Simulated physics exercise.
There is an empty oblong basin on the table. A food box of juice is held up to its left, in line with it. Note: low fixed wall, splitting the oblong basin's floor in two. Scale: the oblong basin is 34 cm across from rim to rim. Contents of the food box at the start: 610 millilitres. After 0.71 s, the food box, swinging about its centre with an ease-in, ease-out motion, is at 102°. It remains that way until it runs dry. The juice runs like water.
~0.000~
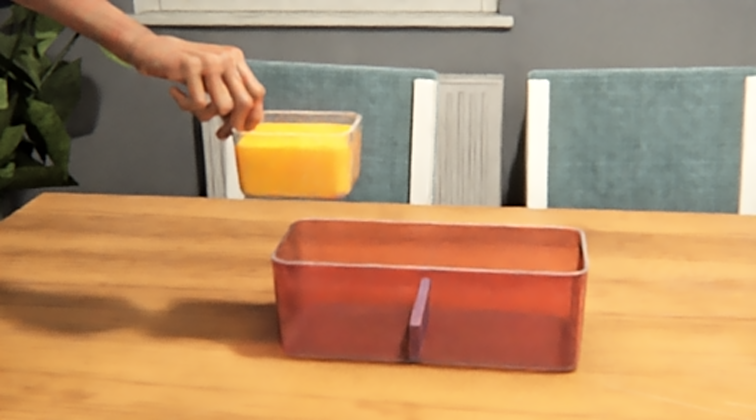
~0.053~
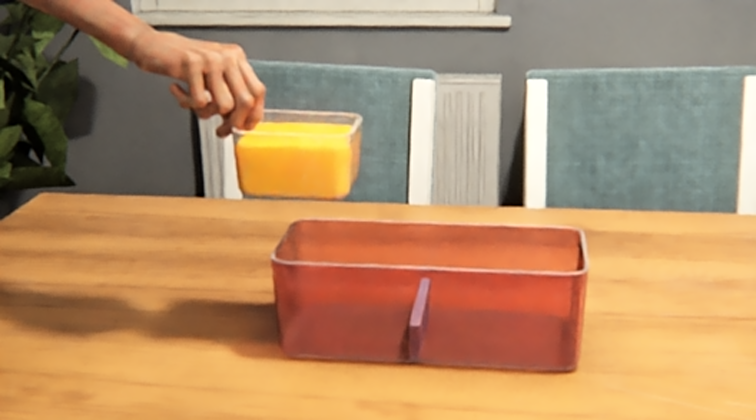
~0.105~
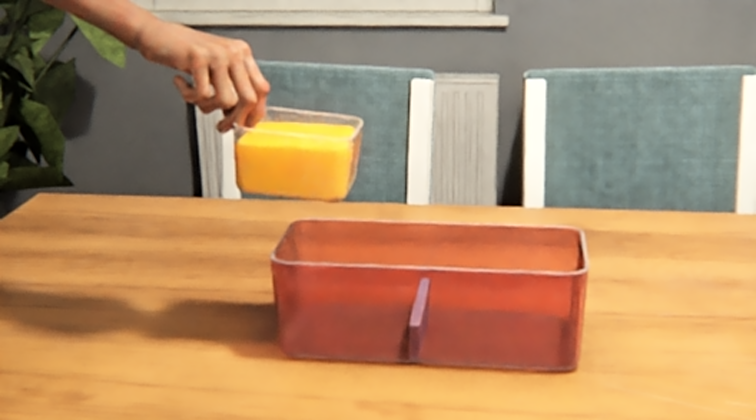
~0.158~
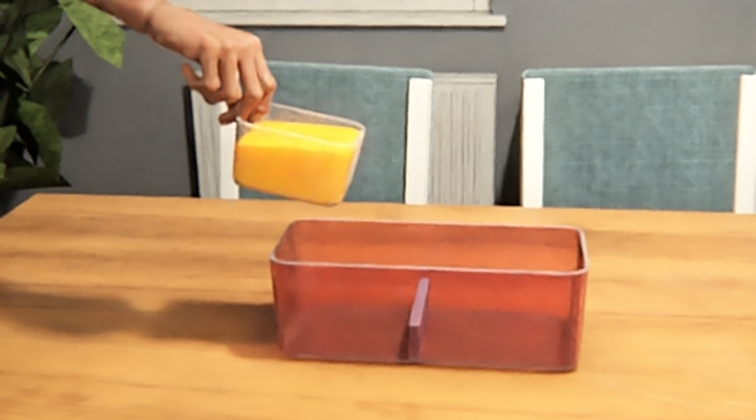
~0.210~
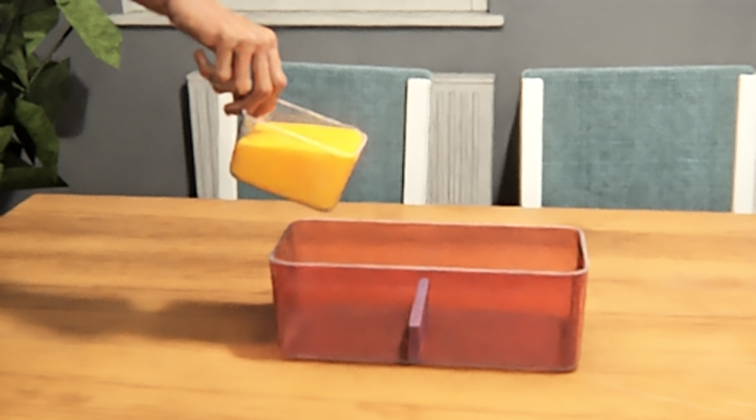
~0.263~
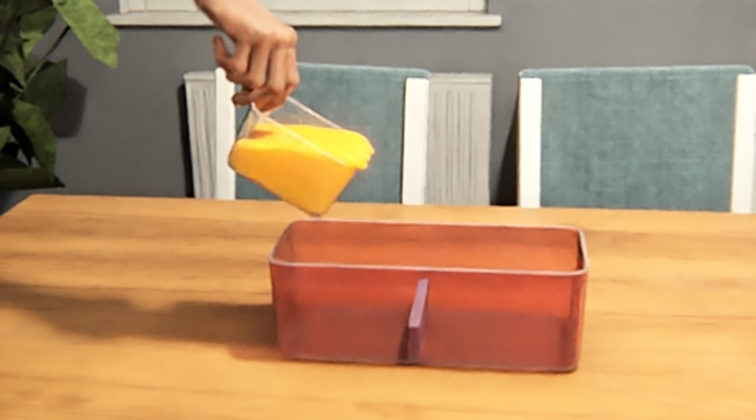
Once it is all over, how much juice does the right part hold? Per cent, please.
The right part holds about 33 per cent.
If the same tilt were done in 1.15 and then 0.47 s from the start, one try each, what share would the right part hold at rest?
Respectively about 50 and 20 percent.
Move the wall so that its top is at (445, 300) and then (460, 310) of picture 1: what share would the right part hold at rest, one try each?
One try each: Around 5 percent and then around 20 percent.
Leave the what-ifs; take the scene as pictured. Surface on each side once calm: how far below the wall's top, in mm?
Left 22 mm, right 34 mm.
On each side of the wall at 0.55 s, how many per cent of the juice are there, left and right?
About 22 % left, 22 % right.
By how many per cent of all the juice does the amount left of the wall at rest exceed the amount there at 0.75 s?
It comes to some 7 per cent.
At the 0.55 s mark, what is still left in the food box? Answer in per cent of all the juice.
Roughly 26 %.
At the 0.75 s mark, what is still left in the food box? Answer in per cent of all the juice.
Some 6 per cent.
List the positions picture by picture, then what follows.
In the first picture, it leans 0°; its right rim is at (355, 126); the juice meets the walls at (246, 132) and (354, 135); the oblong basin's rim runs from (284, 240) to (585, 251); the wall's top is at (421, 301).
In the second picture, it leans 1°; its right rim is at (356, 127); the juice meets the walls at (246, 132) and (355, 135).
In the third picture, it leans 5°; its right rim is at (357, 131); the juice meets the walls at (246, 131) and (356, 136).
In the fourth picture, it leans 12°; its right rim is at (359, 138); the juice meets the walls at (247, 130) and (358, 138).
In the fifth picture, it leans 21°; its right rim is at (361, 147); the juice meets the walls at (247, 132) and (361, 140); 1 per cent is over the edge.
In the sixth picture, it leans 31°; its right rim is at (361, 159); the juice meets the walls at (243, 135) and (362, 151); 5 per cent is over the edge.
After 0.55 s the tilt is 89° and 27 per cent is still to pour, 22 is left of the wall and 21 right of it.
After 0.75 s the tilt is 102° and 6 per cent is still to pour, 59 is left of the wall and 32 right of it.
After 0.97 s the tilt is 102° and 0 per cent is still to pour, 64 is left of the wall and 33 right of it.
After 1.21 s the tilt is 102° and 0 per cent is still to pour, 65 is left of the wall and 33 right of it.
In the end 65 per cent lies left of the wall, 33 right of it and 2 outside.
